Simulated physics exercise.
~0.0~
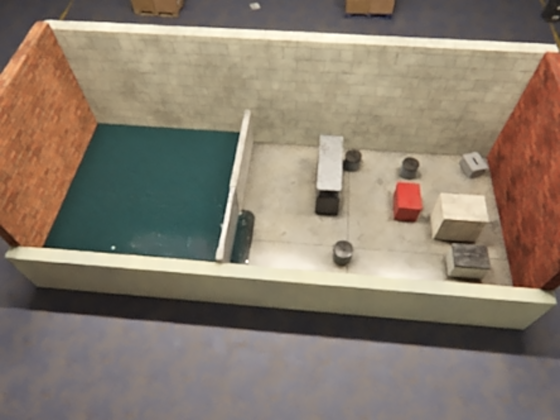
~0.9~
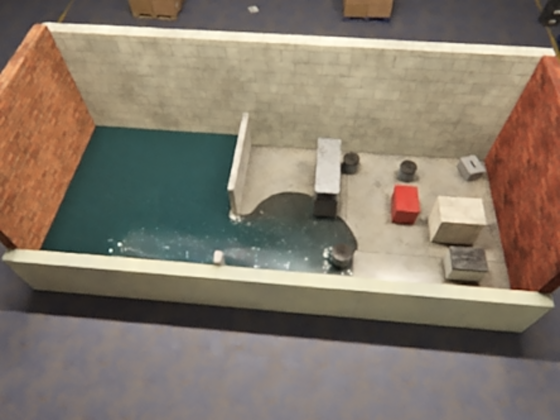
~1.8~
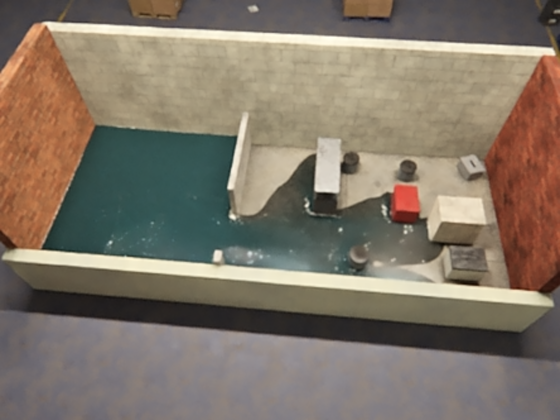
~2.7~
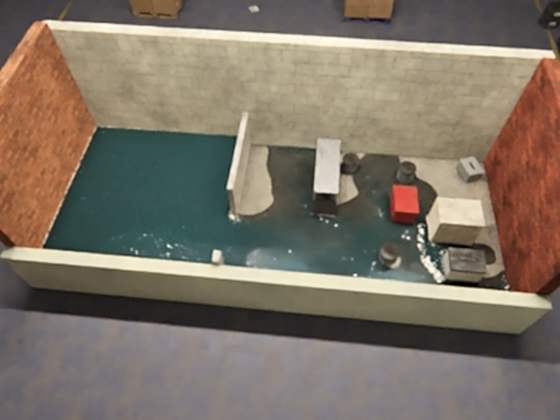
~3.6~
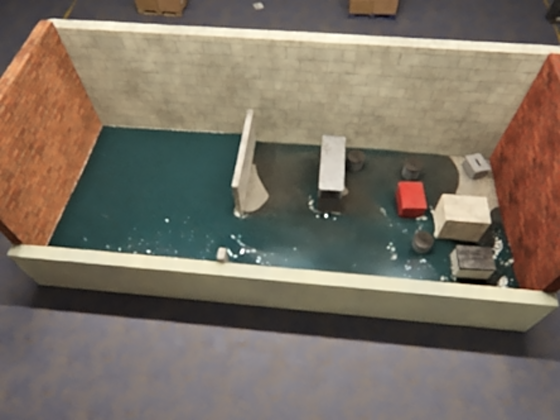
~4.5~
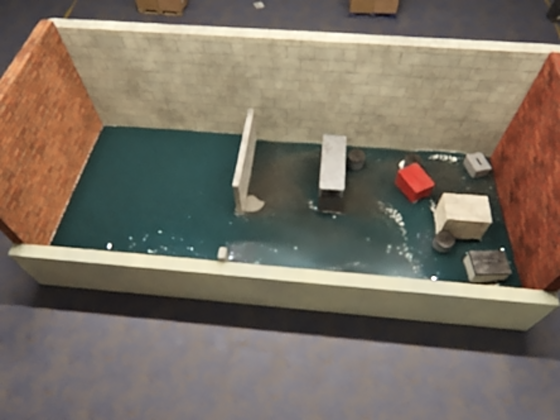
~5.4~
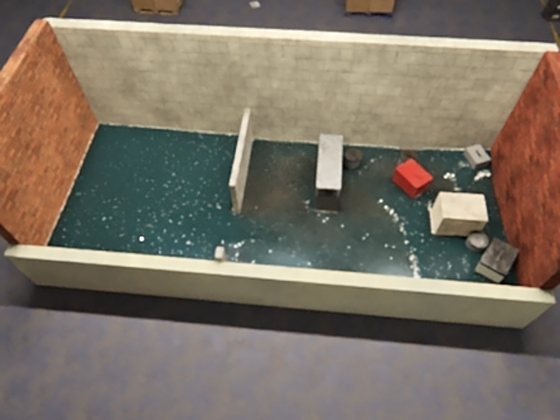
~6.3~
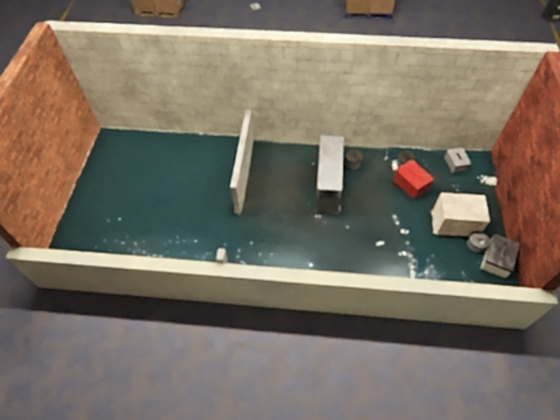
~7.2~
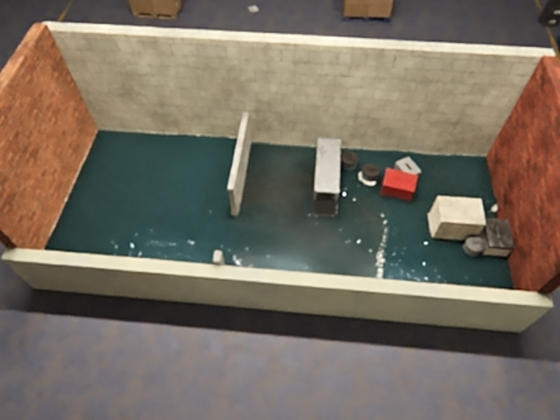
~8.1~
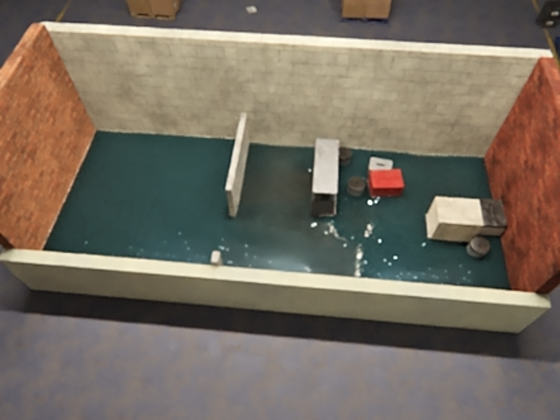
Dark green water pouring past a partition across a walled basement floor, small items drifting and a red box shifting slightly left.
